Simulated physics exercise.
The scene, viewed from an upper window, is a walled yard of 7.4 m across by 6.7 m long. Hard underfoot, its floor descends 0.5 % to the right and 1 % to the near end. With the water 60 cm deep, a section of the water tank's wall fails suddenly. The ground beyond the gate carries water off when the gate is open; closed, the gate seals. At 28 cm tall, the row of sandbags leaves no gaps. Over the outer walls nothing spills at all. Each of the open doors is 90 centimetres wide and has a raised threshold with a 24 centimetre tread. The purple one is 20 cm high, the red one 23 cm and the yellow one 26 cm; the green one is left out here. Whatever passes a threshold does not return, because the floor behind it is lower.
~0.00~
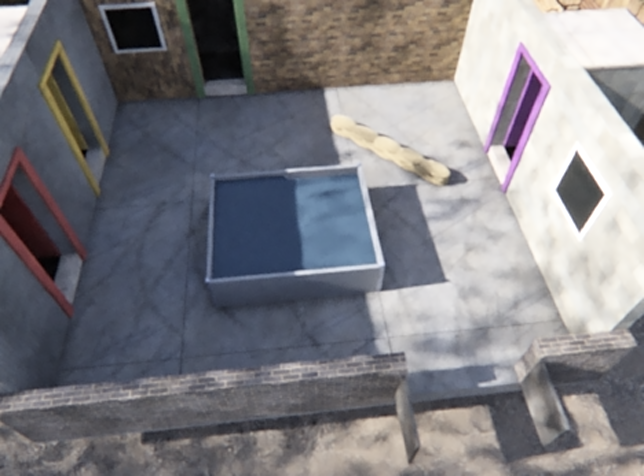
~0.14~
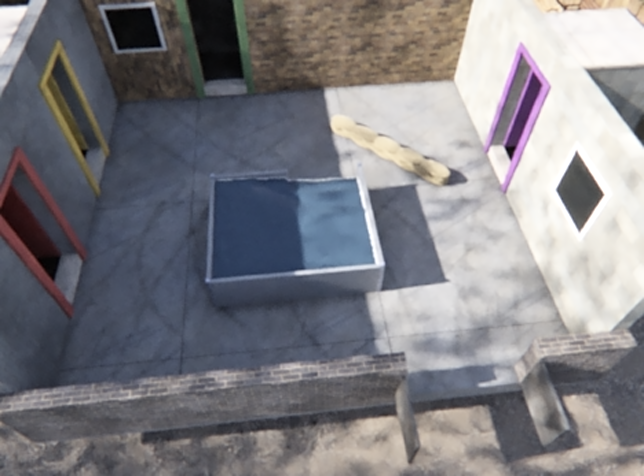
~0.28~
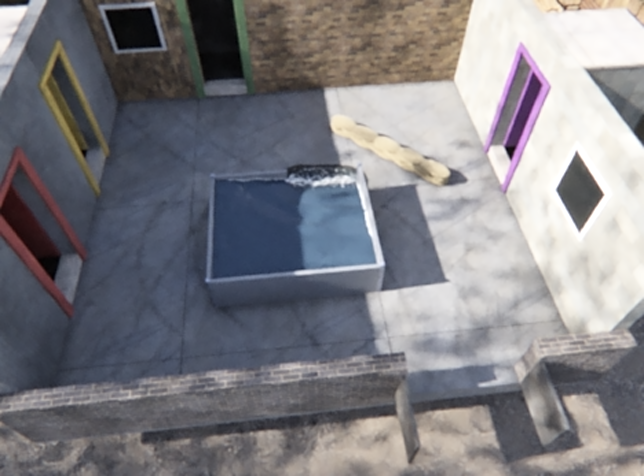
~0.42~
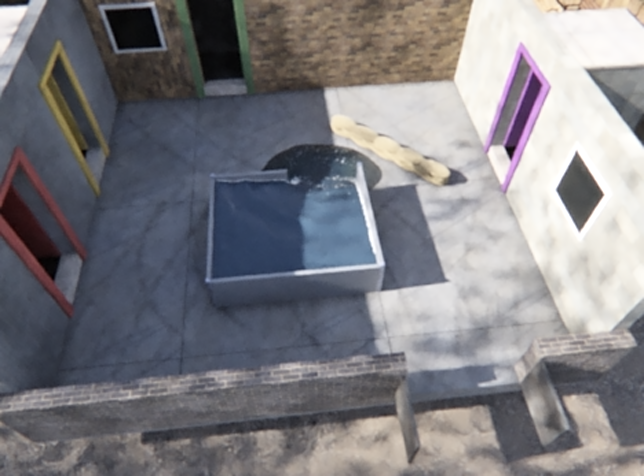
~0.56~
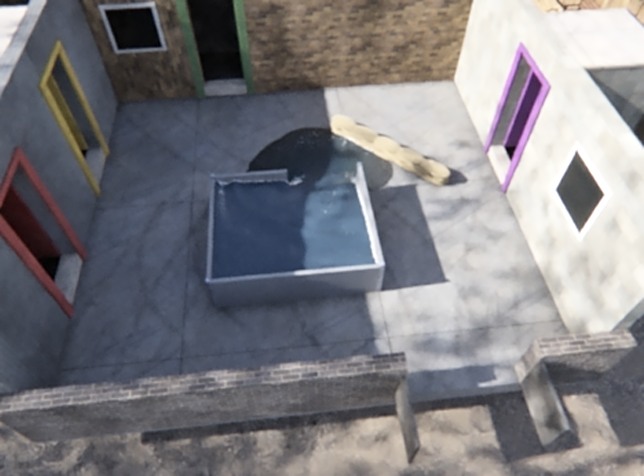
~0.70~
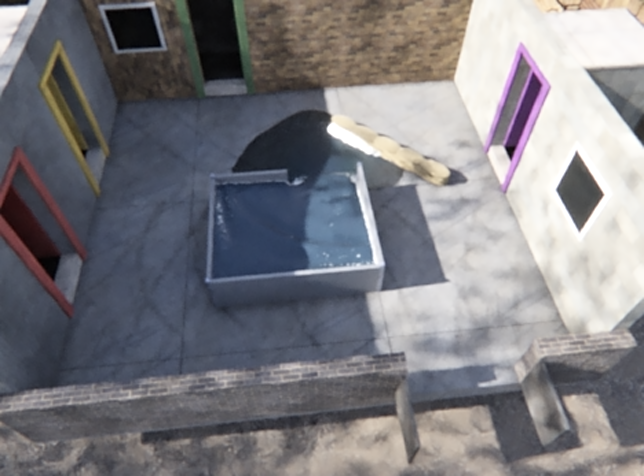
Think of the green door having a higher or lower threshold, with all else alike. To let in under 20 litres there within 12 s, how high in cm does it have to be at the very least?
At least roughly 14.5 cm.
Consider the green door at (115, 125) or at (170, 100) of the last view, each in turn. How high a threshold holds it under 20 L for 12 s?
Roughly 19 and 8.5 cm.
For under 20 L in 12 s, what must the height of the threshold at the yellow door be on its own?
Roughly 7.0 cm at the yellow door.
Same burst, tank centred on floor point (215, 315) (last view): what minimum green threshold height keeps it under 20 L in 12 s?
At least roughly 15 cm high.
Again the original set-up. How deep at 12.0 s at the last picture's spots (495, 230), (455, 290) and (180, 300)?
Respectively 4 cm, 6 cm and 8 cm.
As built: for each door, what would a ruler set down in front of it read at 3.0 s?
In cm: Purple 0, red 0, yellow 0, green 21.
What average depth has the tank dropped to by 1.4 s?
Some 45 cm.
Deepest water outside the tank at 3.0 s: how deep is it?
28 cm.
After 1.4 s water covers 15 % of the floor, deepest (38 cm) near (357, 149); it has not reached the green door.
After 3.0 s water covers 40 % of the floor, deepest (28 cm) near (357, 149); 21 cm at the green door, 0 litres in over its 22 cm threshold.
After 12.0 s water covers 95 % of the floor, deepest (11 cm) near (370, 381); 5 cm at the green door, 1 litre in over its 22 cm threshold.
At the green door as built, the water arrived by 1.6 s and peaked near 21 cm at 2.8 s.
With a threshold of 12 cm, 37 litres would have come in within the 12 s; with 16 cm, 12 litres. So under 20 litres takes about 14.5 cm.
